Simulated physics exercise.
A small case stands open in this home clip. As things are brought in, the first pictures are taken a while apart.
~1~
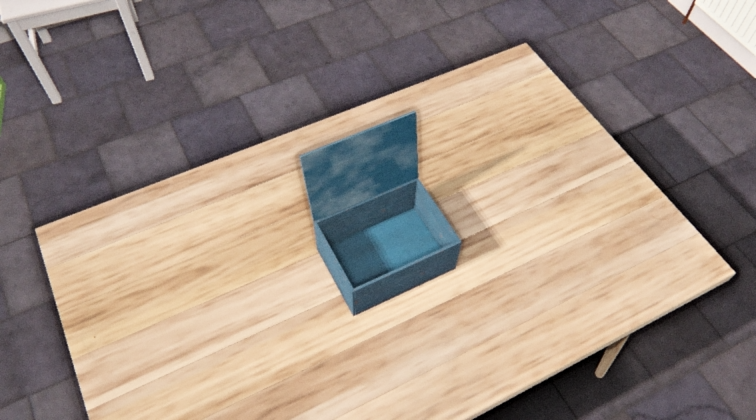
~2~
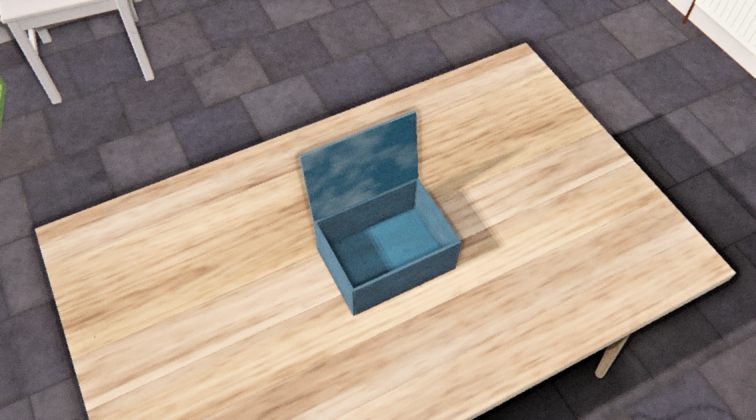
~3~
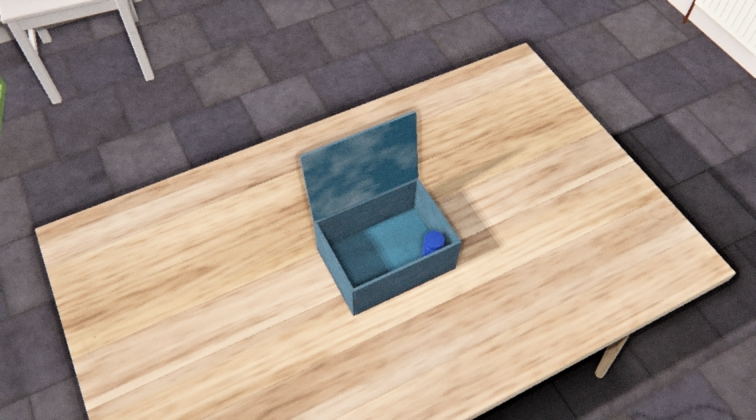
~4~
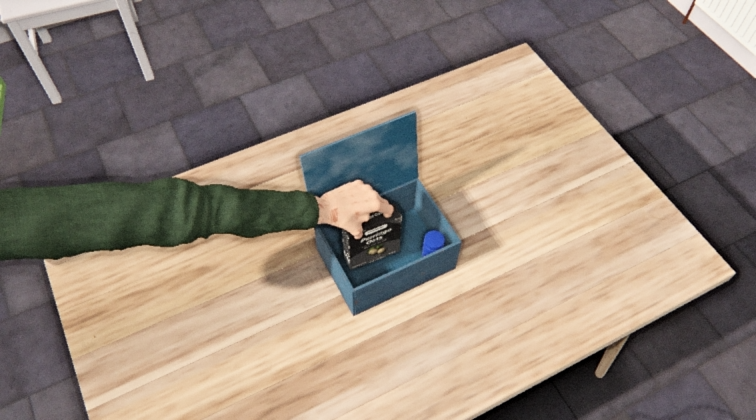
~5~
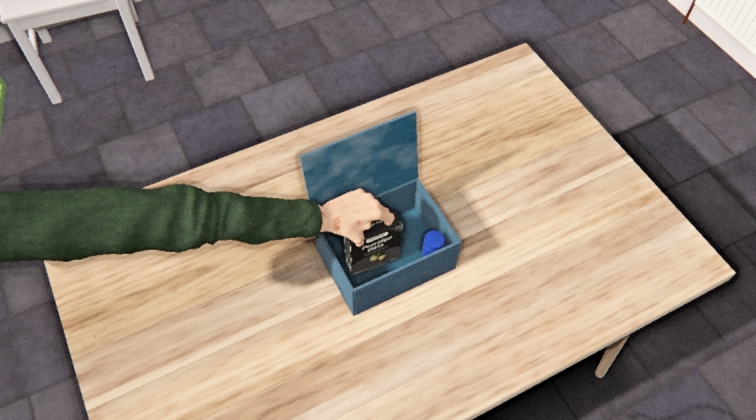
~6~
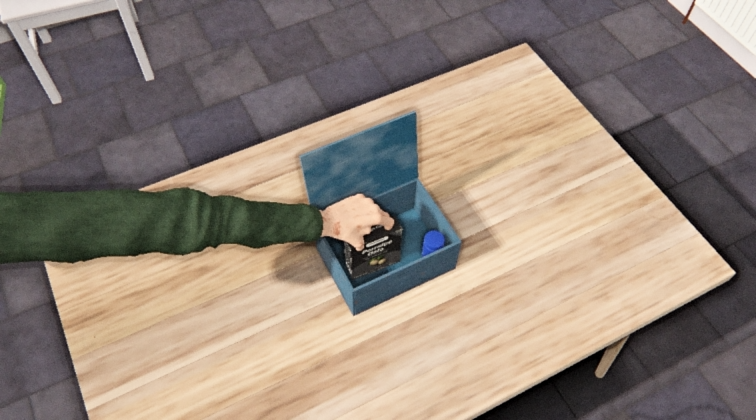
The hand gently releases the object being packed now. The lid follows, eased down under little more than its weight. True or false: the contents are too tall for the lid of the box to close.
True.
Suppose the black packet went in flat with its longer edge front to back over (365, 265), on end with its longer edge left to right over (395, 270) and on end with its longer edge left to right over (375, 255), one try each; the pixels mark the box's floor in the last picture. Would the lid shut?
The first placement leaves the lid fully closed, the second partly open, and the third partly open.
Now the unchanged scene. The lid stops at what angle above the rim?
Lid angle from rim - close to 20°.
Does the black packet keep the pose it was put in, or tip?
In the end, it keeps its orientation.
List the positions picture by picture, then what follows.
In the first frame, the last thing is not in view yet.
In the second frame, the last thing is not in view yet.
In the third frame, the last thing is not in view yet.
In the fourth frame, on its way; black packet (372, 238).
In the fifth frame, on its way; black packet (373, 245).
In the sixth frame, in place under the hand; black packet (373, 249).
Then, 1.40 s on from there, lid 78° above the rim.
Then, 1.70 s on from there, lid 47° above the rim.
In the end, lid 21° above the rim; both unmoved. At the end, from the last picture's camera, black packet near (373, 249).
